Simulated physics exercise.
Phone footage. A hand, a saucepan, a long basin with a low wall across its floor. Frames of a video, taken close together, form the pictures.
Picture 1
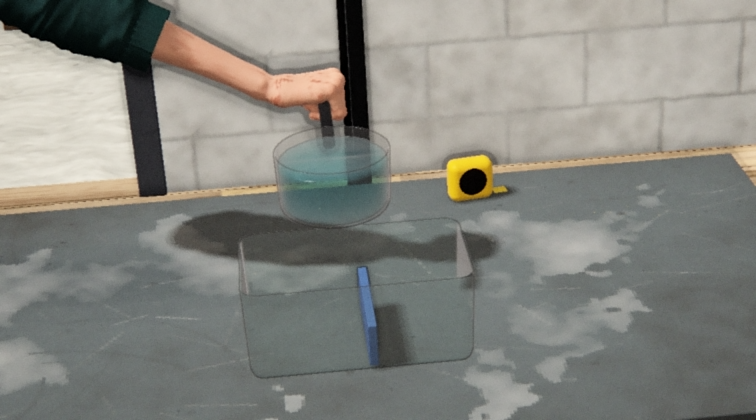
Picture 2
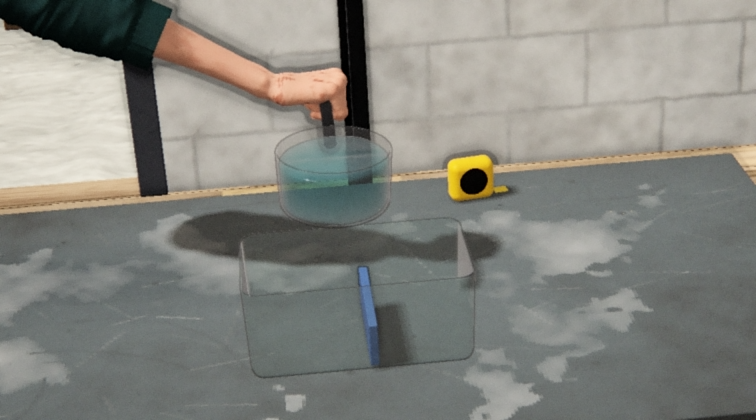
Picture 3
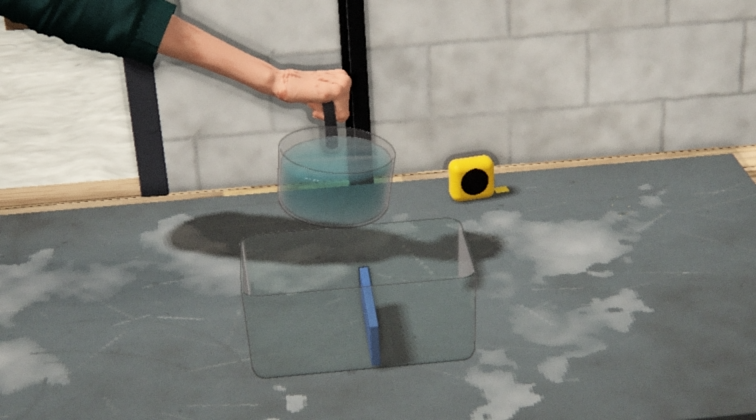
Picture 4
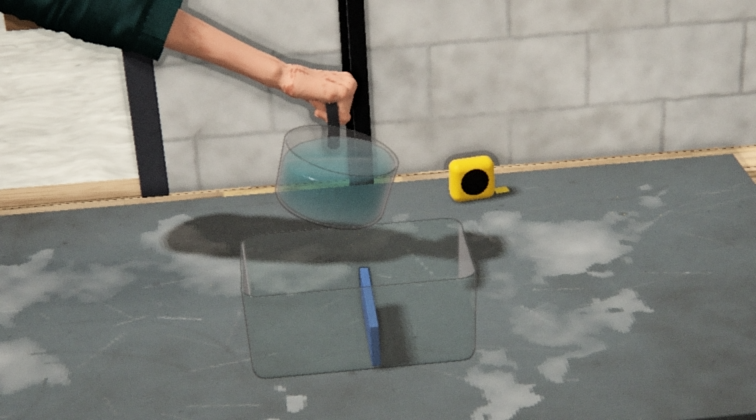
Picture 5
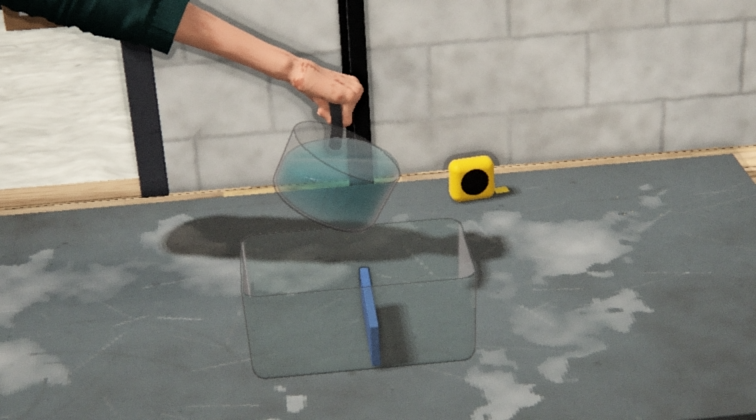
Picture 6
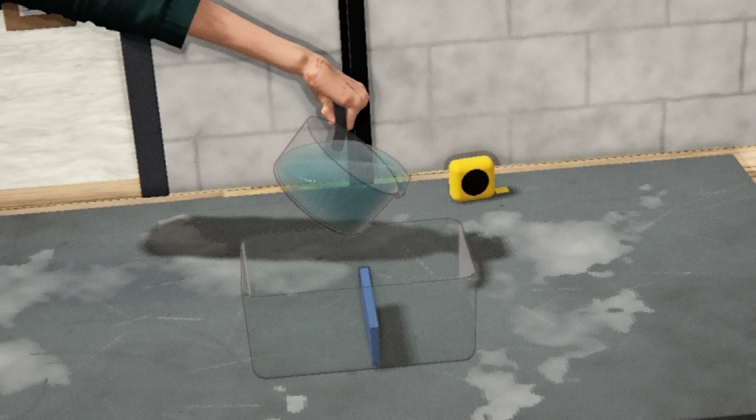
A hand held a clear, round container of bluish liquid above a long see-through basin with a low blue wall inside, keeping it nearly level at first, then tilting it steeply to the right.
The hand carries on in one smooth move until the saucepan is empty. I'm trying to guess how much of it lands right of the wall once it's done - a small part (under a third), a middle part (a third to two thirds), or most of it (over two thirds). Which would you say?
I'd say most of it, over two thirds.
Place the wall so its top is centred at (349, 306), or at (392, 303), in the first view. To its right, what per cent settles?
Note: Roughly 80 % in case one, 65 % in case two.
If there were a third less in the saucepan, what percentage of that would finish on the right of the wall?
85 %.
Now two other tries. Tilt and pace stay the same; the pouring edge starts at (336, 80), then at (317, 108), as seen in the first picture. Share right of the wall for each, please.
You'd get 55 percent from the first and 45 percent from the second.
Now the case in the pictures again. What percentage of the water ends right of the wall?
Share approx. 85 %.
A moment on, the saucepan is tipped right over and 14 per cent is still to pour, 0 is left of the wall and 59 right of it.
Next, the saucepan is tipped right over and 1 per cent is still to pour, 6 is left of the wall and 81 right of it.
Then the saucepan is tipped right over and 0 per cent is still to pour, 9 is left of the wall and 88 right of it.
Later the saucepan is tipped right over and 0 per cent is still to pour, 12 is left of the wall and 84 right of it.
At rest 13 per cent lies left of the wall, 84 right of it and 4 outside.
